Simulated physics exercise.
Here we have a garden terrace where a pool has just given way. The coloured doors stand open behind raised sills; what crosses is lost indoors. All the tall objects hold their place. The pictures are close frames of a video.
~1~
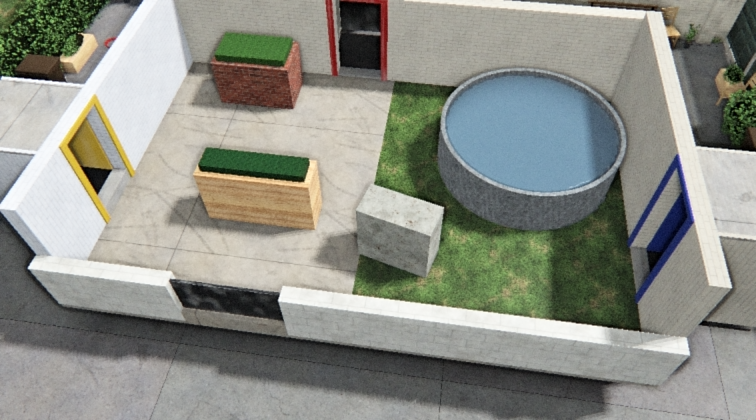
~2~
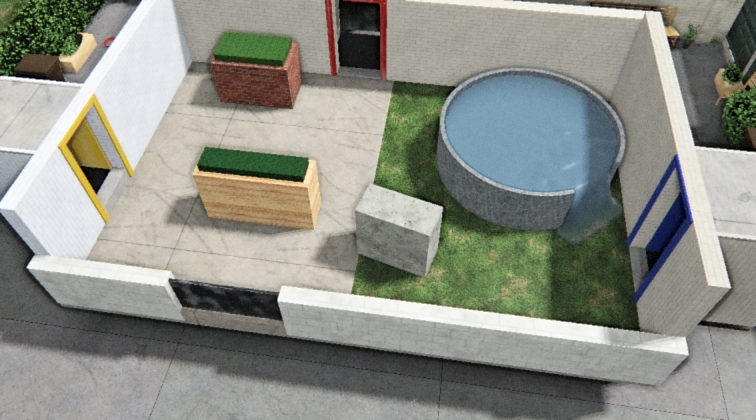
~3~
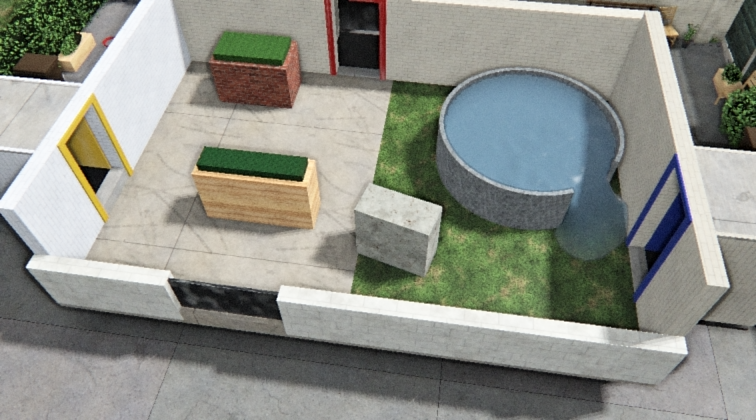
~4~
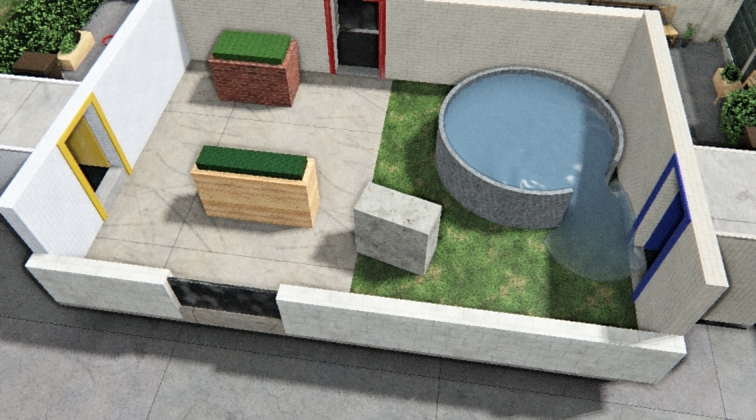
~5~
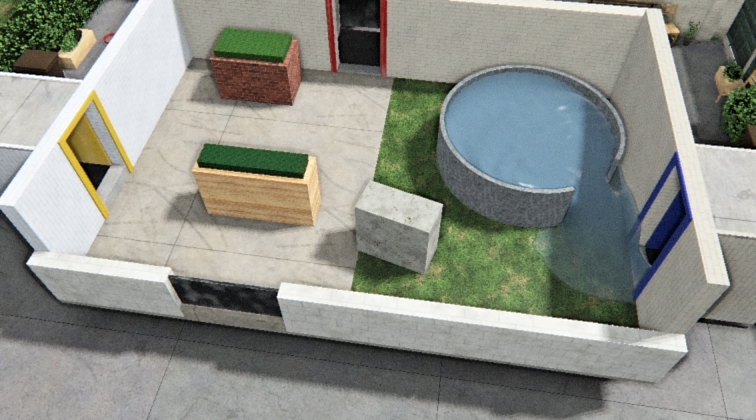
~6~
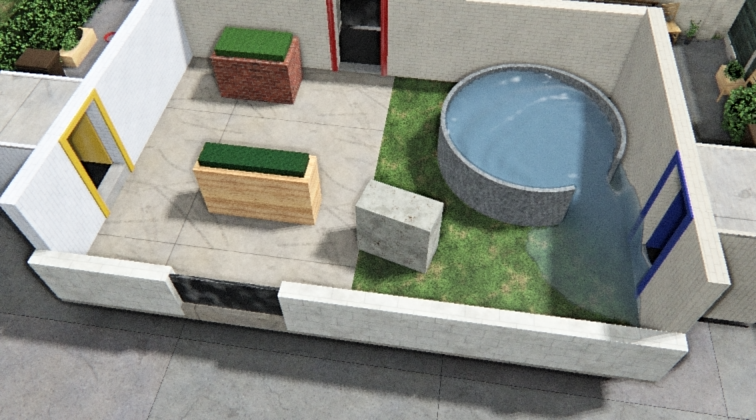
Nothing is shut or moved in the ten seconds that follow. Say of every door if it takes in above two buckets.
The red door admits no more than that; the blue door lets in a lot; the yellow door admits no more than that.
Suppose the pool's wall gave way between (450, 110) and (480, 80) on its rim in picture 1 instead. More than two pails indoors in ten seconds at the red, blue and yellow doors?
Red door goes over, blue door stays under, yellow door lets less in.
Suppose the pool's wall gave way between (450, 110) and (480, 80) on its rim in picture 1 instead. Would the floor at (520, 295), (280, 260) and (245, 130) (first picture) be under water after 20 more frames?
As listed: Not flooded, clear, flooded.
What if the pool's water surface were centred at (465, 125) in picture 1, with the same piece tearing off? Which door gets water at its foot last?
It is the red door.
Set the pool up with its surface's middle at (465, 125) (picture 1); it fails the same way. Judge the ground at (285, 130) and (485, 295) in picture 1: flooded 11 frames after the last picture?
One after the other: No water, awash.
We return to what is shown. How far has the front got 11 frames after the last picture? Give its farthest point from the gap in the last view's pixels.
Close to (400, 322).
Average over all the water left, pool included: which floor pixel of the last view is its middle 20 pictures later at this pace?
Roughly at (525, 198).
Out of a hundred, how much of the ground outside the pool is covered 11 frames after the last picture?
Near 20 in a hundred.
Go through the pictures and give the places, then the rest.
In the first frame, still water in the round tank at (531, 129).
In the second frame, the front is at (614, 202), out from the gap at (589, 201).
In the third frame, the front is at (586, 257), out from the gap at (587, 202).
In the fourth frame, the front is at (626, 274), out from the gap at (586, 203).
In the fifth frame, the front is at (634, 300), out from the gap at (587, 201).
In the sixth frame, water pours out at (589, 199) and has run to (638, 325).
A moment on, water covers 15 % of the floor; the red door not reached, the blue door far over two buckets in, the yellow door not reached.
Next, water covers 20 % of the floor; the red door not reached, the blue door far over two buckets in, the yellow door not reached.
Then, water covers 40 % of the floor; the red door not reached, the blue door far over two buckets in, the yellow door not reached.
Later, water covers 75 % of the floor; the red door wet at the sill, nothing in, the blue door far over two buckets in, the yellow door wet at the sill, nothing in.
In the end, water covers 100 % of the floor; the red door wet at the sill, nothing in, the blue door far over two buckets in, the yellow door wet at the sill, nothing in.
